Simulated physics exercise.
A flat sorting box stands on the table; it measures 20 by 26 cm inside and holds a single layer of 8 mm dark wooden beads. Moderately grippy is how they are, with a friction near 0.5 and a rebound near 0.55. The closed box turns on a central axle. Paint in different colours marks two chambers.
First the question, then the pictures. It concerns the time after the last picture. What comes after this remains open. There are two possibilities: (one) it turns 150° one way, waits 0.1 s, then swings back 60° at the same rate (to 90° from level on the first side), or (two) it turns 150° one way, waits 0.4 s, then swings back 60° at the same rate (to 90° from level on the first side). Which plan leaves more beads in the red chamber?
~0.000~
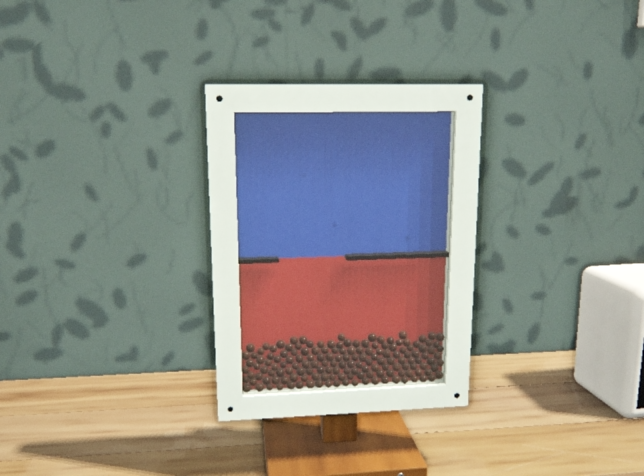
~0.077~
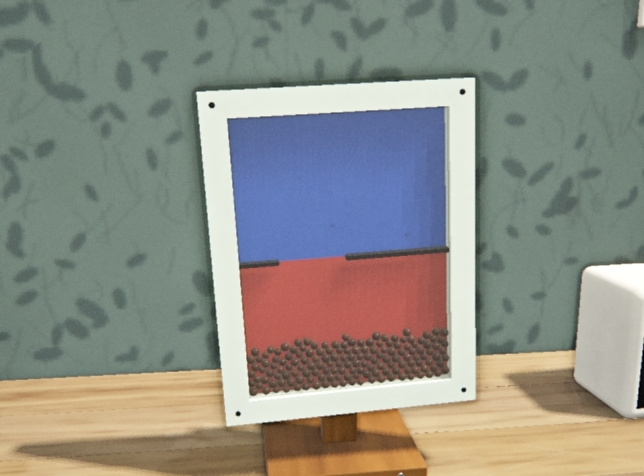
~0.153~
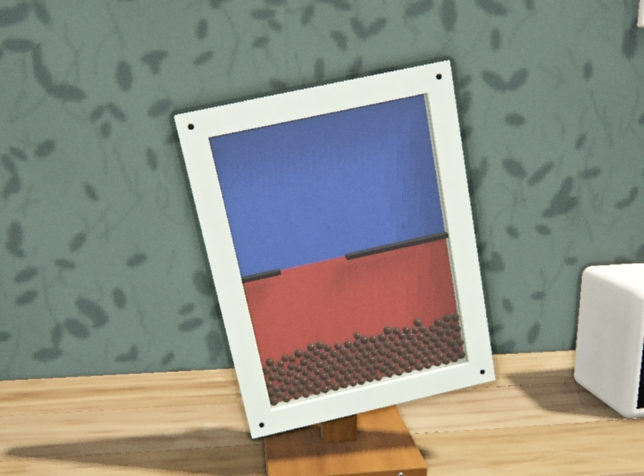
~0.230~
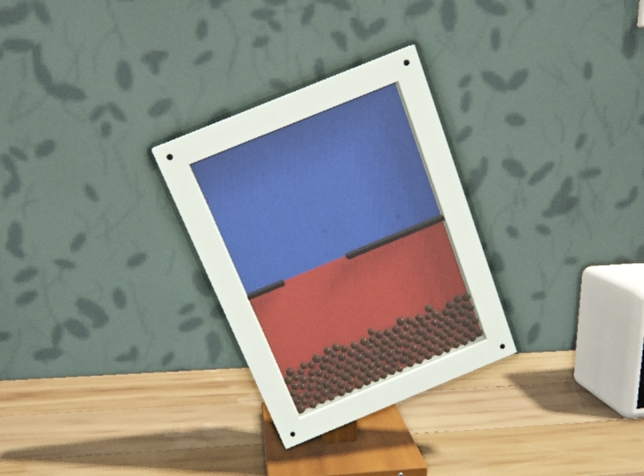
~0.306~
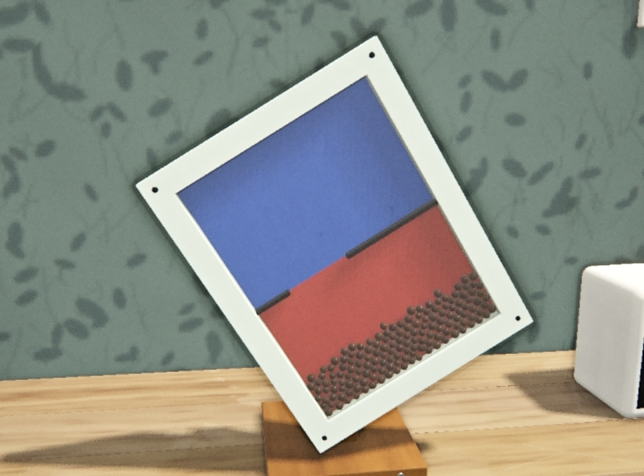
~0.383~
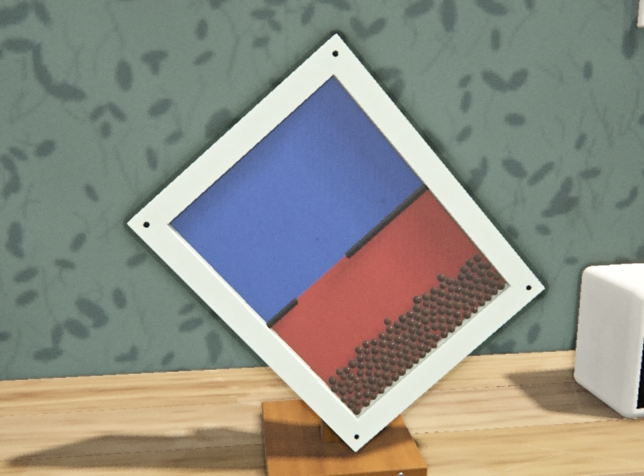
The former.
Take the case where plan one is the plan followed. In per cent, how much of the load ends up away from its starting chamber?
Moved share: About 65 per cent.
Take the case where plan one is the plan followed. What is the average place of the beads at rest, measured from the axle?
Offset approx. 3 cm left, 7 cm below.
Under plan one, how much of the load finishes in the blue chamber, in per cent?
The answer is near 65 percent.
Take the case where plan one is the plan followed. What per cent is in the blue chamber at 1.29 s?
Roughly 35 %.
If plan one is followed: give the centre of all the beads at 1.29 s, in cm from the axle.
Roughly 6 centimetres to the right and 2 centimetres below.
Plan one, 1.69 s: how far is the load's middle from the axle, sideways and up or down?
The middle sits around 1 cm left and 8 cm below.
Plan one. After 1.29 s, it stands 150° anticlockwise; the beads' middle is 6 cm right of and 2 cm below the centre; red 65 %, blue 35 %.
After 1.69 s, it stands 119° anticlockwise; the beads' middle is 1 cm left of and 8 cm below the centre; red 35 %, blue 65 %.
After 1.98 s, it stands 90° anticlockwise; the beads' middle is 4 cm left of and 7 cm below the centre; red 35 %, blue 65 %.
Settled by 2.7 s, it stands 90° anticlockwise; red 35 %, blue 65 %.
Plan two would end with red 25 %, blue 75 %.
